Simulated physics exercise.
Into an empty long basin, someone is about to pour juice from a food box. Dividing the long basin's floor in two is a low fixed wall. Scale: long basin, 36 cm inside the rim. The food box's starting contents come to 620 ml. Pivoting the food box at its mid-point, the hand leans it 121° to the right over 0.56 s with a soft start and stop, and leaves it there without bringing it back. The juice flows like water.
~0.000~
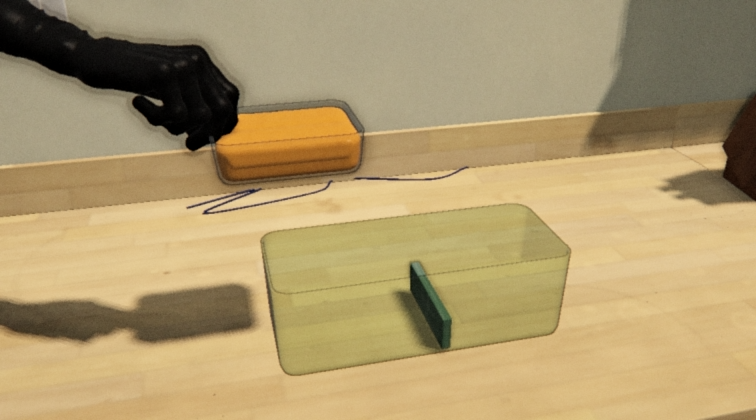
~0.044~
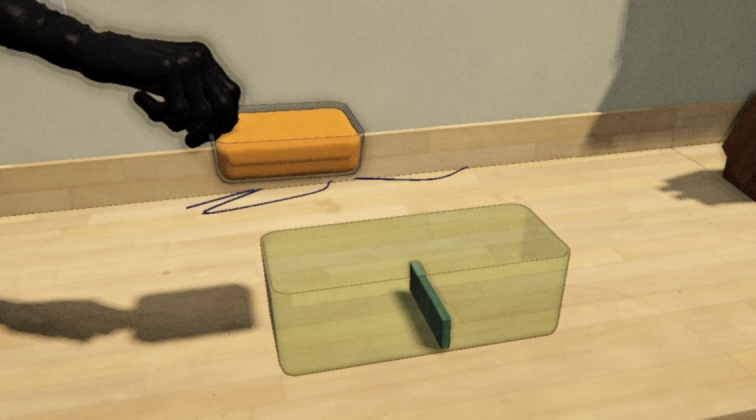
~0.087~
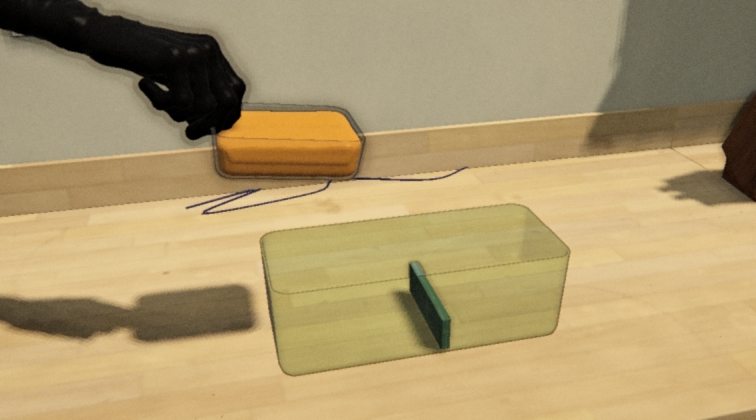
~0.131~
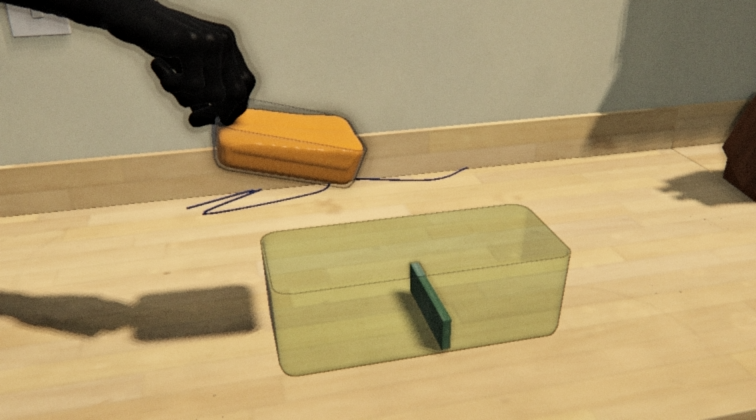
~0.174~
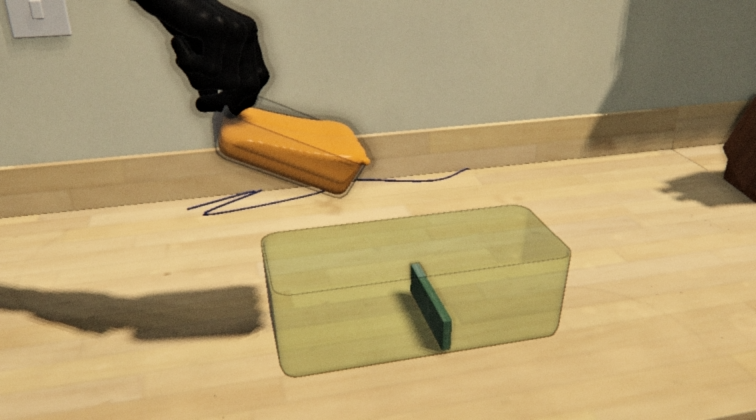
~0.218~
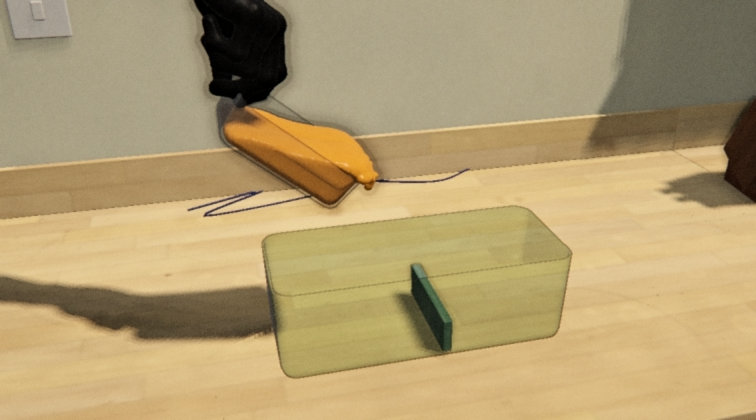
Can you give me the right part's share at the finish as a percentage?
Sure, about 11 percent.
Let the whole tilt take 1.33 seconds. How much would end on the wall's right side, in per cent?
Estimate: Close to 15 per cent.
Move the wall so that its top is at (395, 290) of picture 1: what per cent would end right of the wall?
Then about 45 per cent.
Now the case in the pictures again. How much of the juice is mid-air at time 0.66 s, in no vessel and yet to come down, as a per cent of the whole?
Close to 18 %.
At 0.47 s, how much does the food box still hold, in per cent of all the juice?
Some 5 per cent.
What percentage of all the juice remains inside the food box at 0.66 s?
Remaining share: Approx. 0 %.
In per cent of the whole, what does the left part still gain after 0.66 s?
About 7 percent.
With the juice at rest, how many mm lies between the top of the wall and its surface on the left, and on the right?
For the left, around 26 mm; for the right, around 40 mm.
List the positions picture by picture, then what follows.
In the first frame, it leans 0°; its right rim is at (354, 117); the juice meets the walls at (213, 132) and (351, 121); the long basin's rim runs from (266, 264) to (548, 228); the wall's top is at (430, 290).
In the second frame, it leans 2°; its right rim is at (354, 119); the juice meets the walls at (213, 130) and (351, 122).
In the third frame, it leans 7°; its right rim is at (355, 125); the juice meets the walls at (213, 127) and (352, 125).
In the fourth frame, it leans 16°; its right rim is at (357, 136); the juice meets the walls at (217, 124) and (355, 130).
In the fifth frame, it leans 27°; its right rim is at (356, 149); the juice meets the walls at (219, 122) and (336, 134); 4 per cent is over the edge.
In the sixth frame, it leans 40°; its right rim is at (351, 165); the juice meets the walls at (221, 116) and (330, 140); 14 per cent is over the edge.
After 0.47 s the tilt is 114° and 5 per cent is still to pour, 78 is left of the wall and 0 right of it.
After 0.66 s the tilt is 121° and 0 per cent is still to pour, 72 is left of the wall and 4 right of it.
After 0.85 s the tilt is 121° and 0 per cent is still to pour, 79 is left of the wall and 11 right of it.
After 1.06 s the tilt is 121° and 0 per cent is still to pour, 79 is left of the wall and 11 right of it.
In the end 79 per cent lies left of the wall, 11 right of it and 10 outside.
